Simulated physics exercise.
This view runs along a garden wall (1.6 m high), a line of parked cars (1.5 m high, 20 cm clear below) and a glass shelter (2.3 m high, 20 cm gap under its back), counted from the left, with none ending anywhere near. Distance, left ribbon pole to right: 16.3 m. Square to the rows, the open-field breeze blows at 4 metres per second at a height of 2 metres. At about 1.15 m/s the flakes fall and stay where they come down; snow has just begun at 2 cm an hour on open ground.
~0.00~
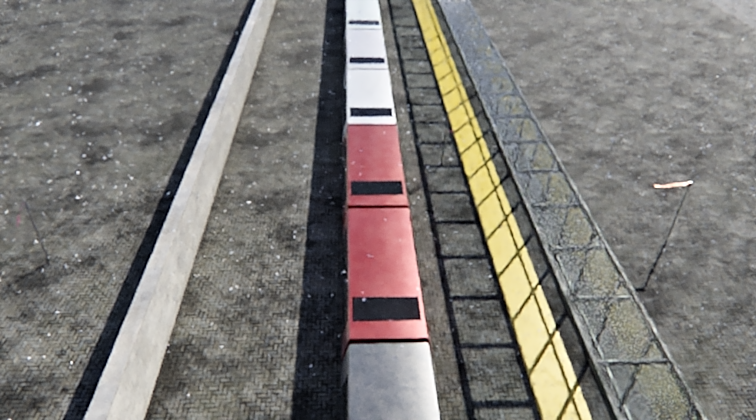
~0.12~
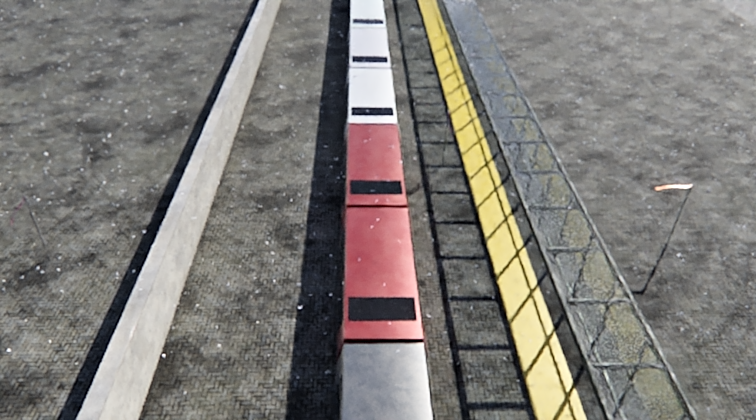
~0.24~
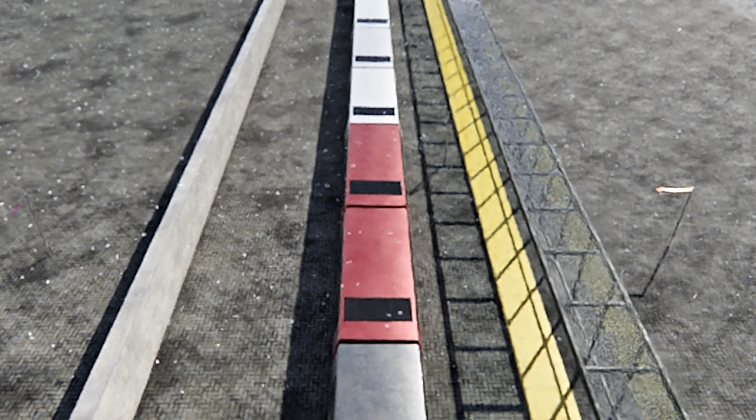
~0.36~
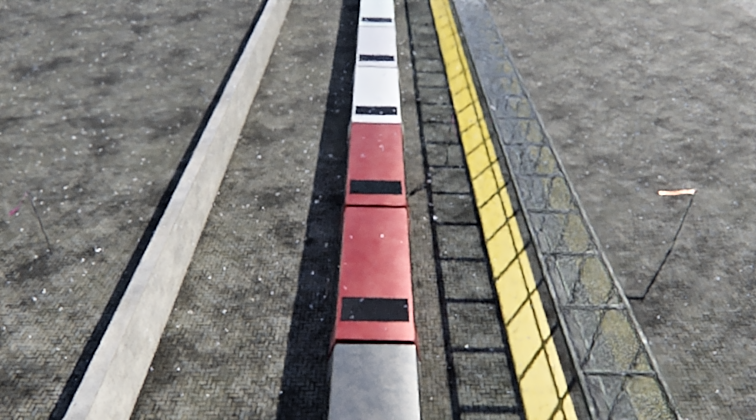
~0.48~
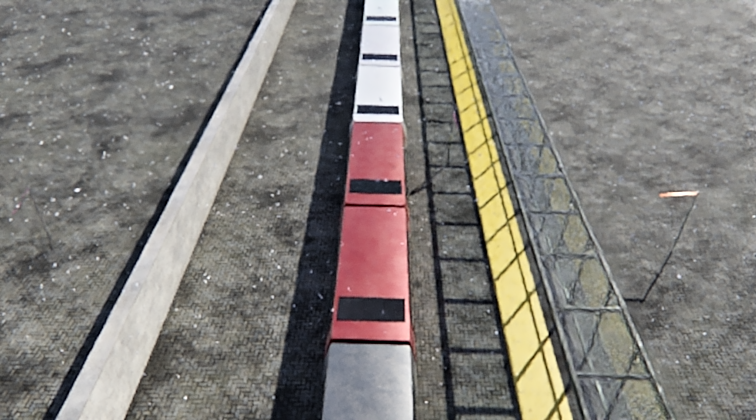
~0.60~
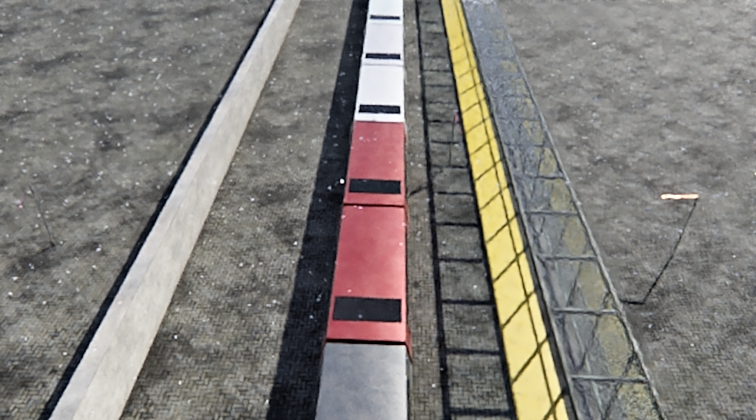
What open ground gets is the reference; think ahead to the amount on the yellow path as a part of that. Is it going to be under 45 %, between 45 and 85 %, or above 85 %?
Less than 45 %.
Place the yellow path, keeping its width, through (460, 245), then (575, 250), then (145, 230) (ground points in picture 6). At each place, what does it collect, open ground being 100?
Roughly 50 per cent, 120 per cent and 90 per cent in that order.
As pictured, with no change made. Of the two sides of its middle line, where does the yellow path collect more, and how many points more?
More on the left-hand part: About 25 points.
After 10 minutes open ground has 3 mm and the yellow path 1 mm.
After 30 minutes open ground has 10 mm and the yellow path 2 mm.
After 60 minutes open ground has 20 mm and the yellow path 3 mm, so the yellow path has 17 % of the open amount; the left half of it has 29 %, the right half 5 %.
